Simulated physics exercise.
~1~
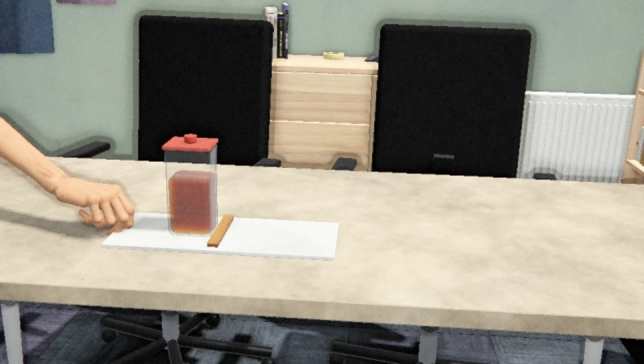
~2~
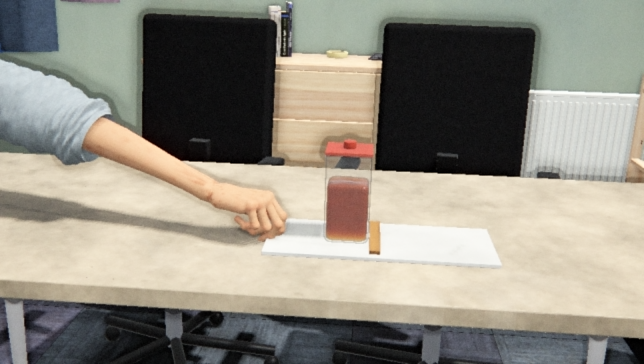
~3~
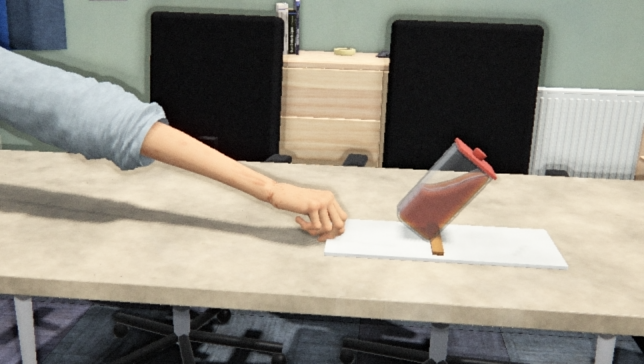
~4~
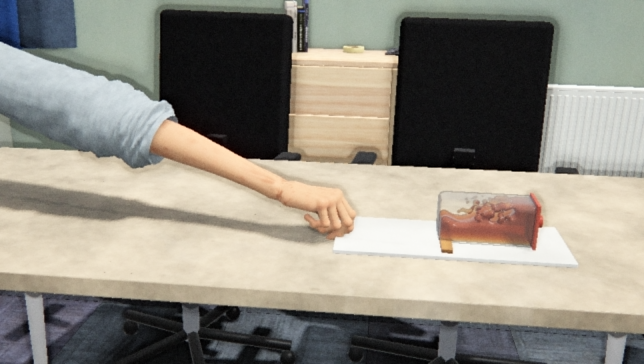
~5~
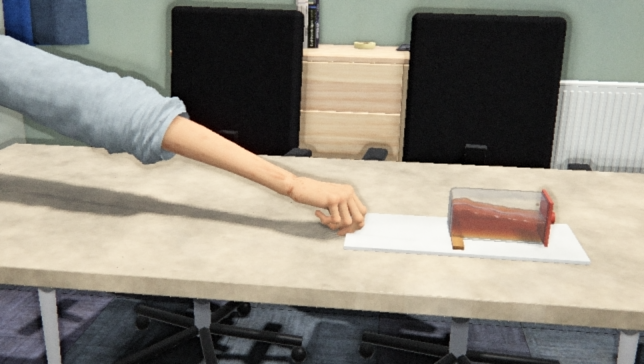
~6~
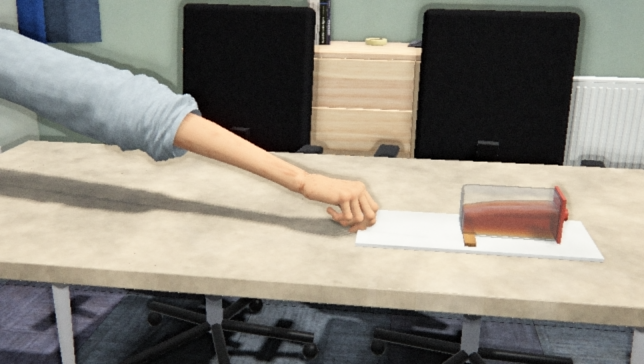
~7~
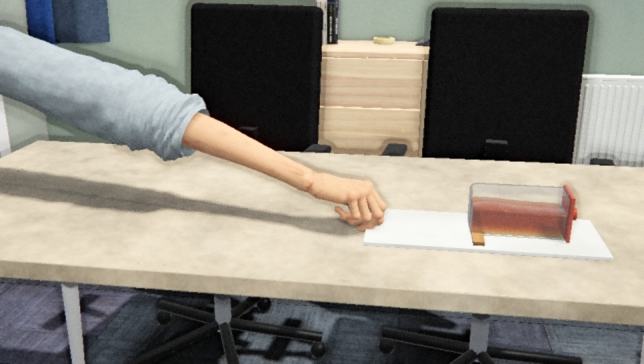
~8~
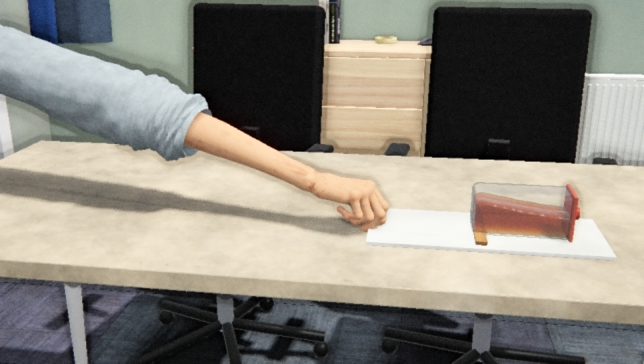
A clear, red-capped canister slides right on a hand-pushed board, then topples onto its side.
